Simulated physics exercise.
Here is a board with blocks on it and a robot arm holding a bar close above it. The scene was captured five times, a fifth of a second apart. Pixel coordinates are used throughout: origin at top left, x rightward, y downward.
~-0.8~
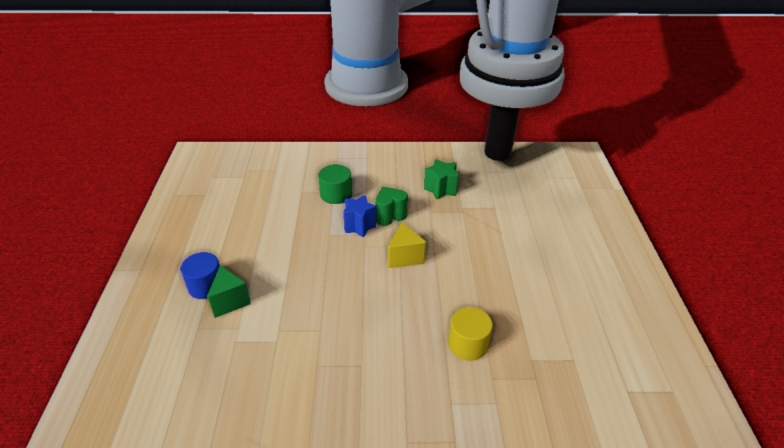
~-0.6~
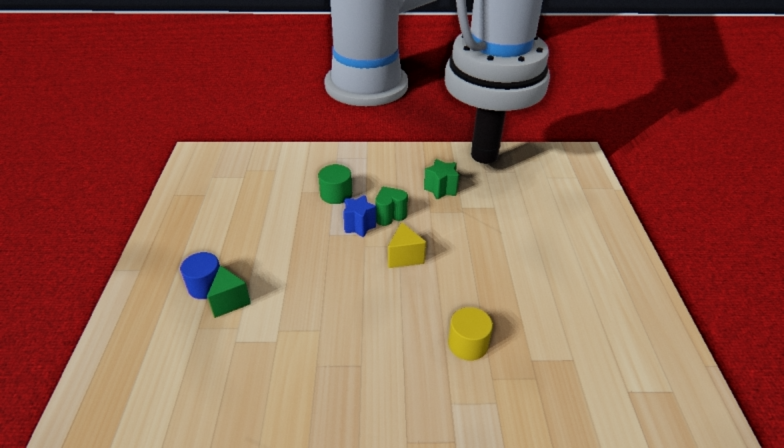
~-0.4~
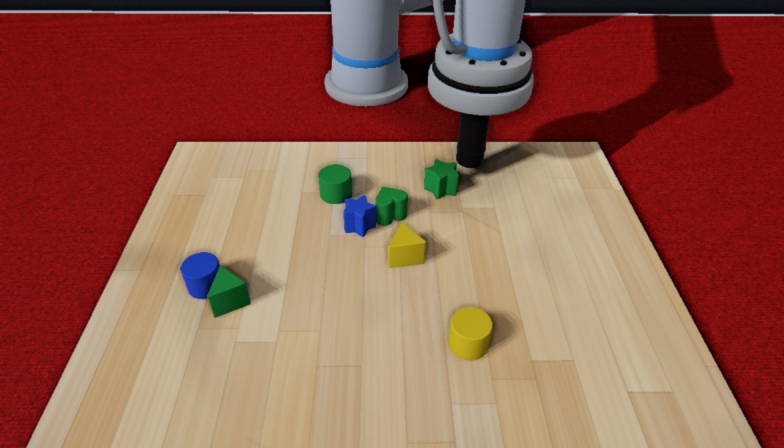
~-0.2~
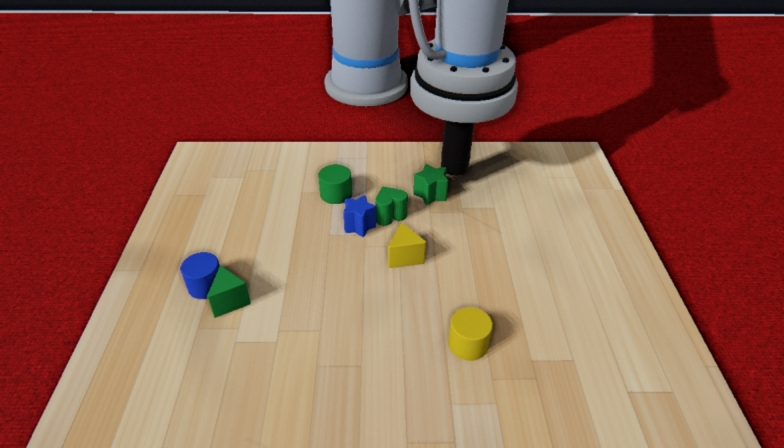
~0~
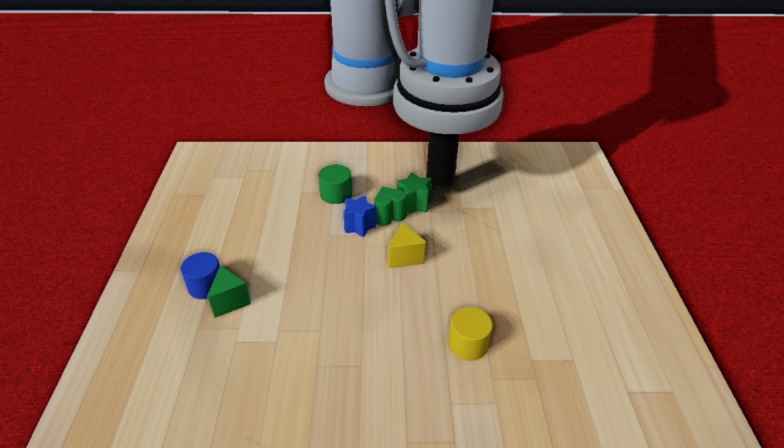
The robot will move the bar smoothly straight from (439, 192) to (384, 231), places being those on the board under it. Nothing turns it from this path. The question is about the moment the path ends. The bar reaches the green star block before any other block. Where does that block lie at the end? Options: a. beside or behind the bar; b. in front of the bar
I choose b.
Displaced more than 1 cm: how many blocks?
At least three of them.
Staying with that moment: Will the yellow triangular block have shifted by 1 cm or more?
Final answer: No.
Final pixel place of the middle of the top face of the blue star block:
Answer: (296, 222).
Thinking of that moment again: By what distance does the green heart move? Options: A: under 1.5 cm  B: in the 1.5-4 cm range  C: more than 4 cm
The one that fits is C, more than 4 cm.
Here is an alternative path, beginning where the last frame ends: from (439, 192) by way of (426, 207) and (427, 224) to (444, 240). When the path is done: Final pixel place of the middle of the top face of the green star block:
The middle of the upper face of the green star block will lie at about (398, 210) in the picture.
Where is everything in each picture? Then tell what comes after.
In the first frame, lower end of the bar at (498, 154), tops of blocks, blue star block at (358, 205), green heart at (390, 195), yellow triangular block at (405, 236), green star block at (443, 168).
In the second frame, bar at (484, 157), blocks as before.
In the third frame, bar at (469, 161), blocks as before.
In the fourth frame, bar at (455, 168), green star block at (433, 174).
In the fifth frame, bar at (440, 179), blue star block at (358, 205), green heart at (389, 195), yellow triangular block at (405, 236), green star block at (415, 183).
On the path given first. Halfway along, bar at (412, 198); blue star block at (329, 215), turned 25° clockwise; green heart at (360, 212), turned 35° clockwise; green star block at (386, 204).
At the end, bar at (384, 217); blue star block at (296, 222), turned 40° clockwise; green heart at (327, 224), turned 50° clockwise; yellow triangular block not moved; green star block at (357, 222).
